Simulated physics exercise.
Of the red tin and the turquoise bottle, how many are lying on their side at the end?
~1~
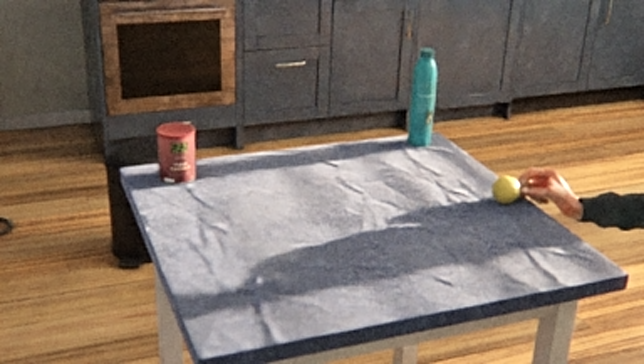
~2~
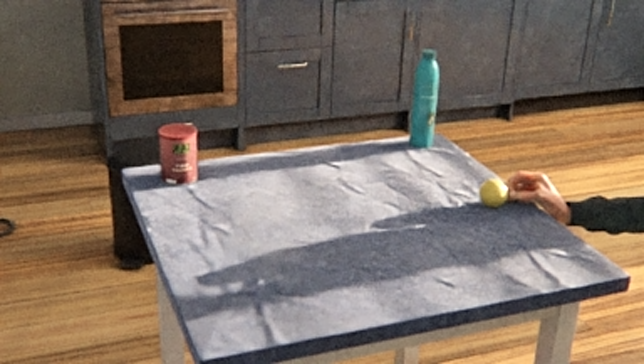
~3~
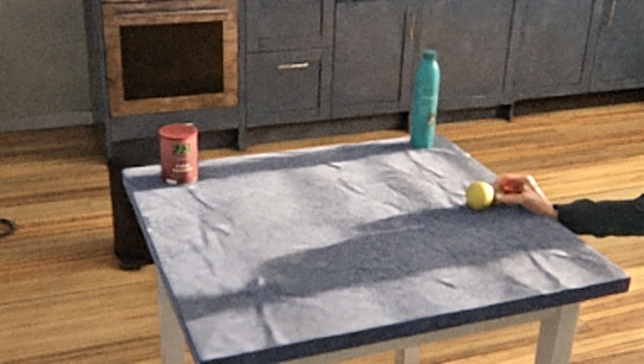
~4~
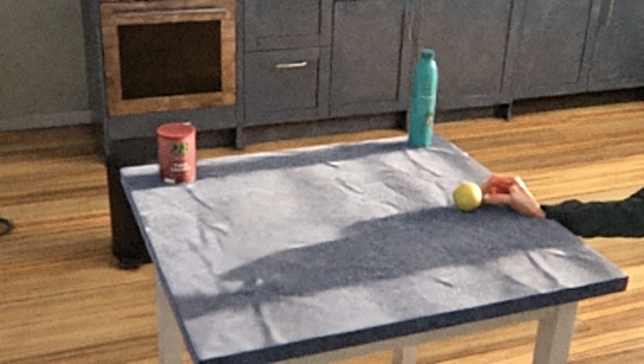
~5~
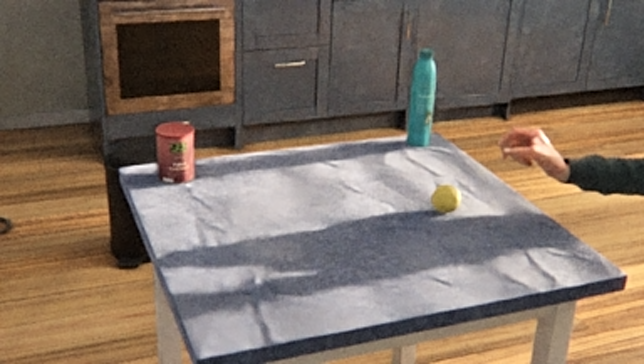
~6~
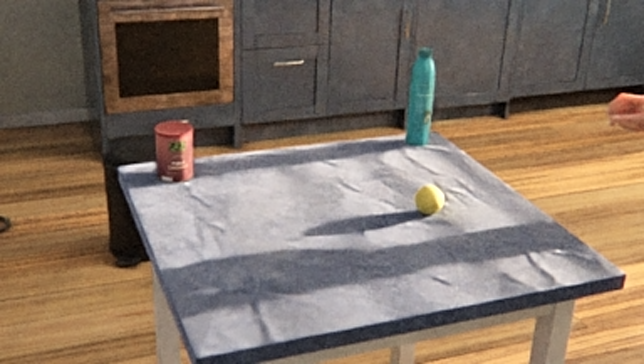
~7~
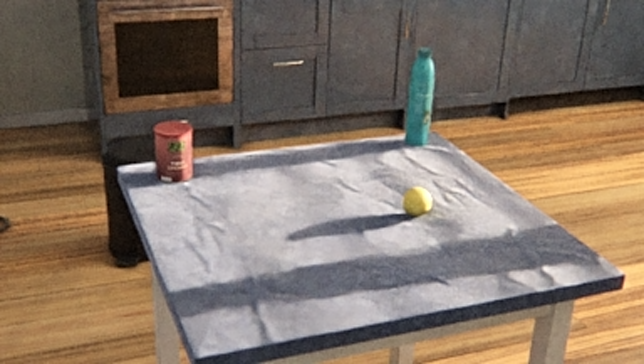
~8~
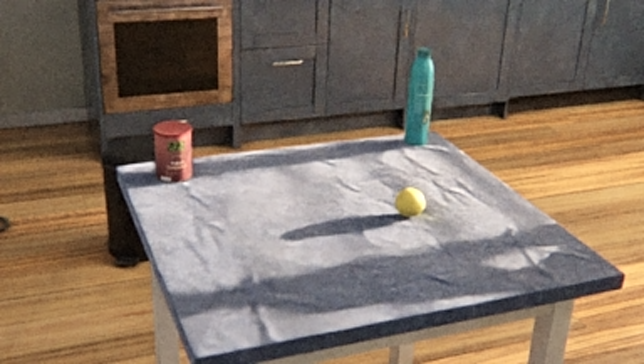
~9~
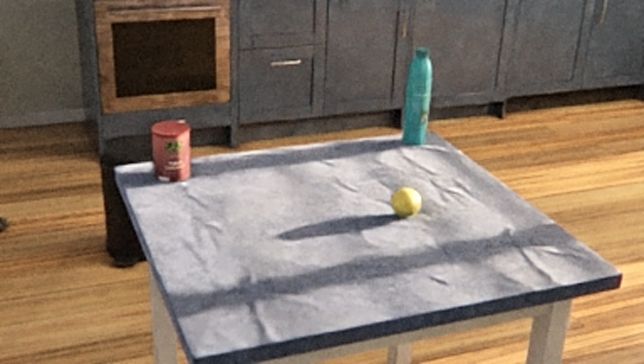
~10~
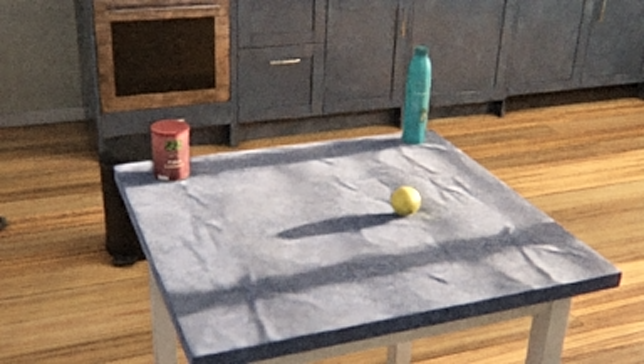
None of them are lying on their side. Both the red tin and the turquoise bottle are still standing upright on the table.
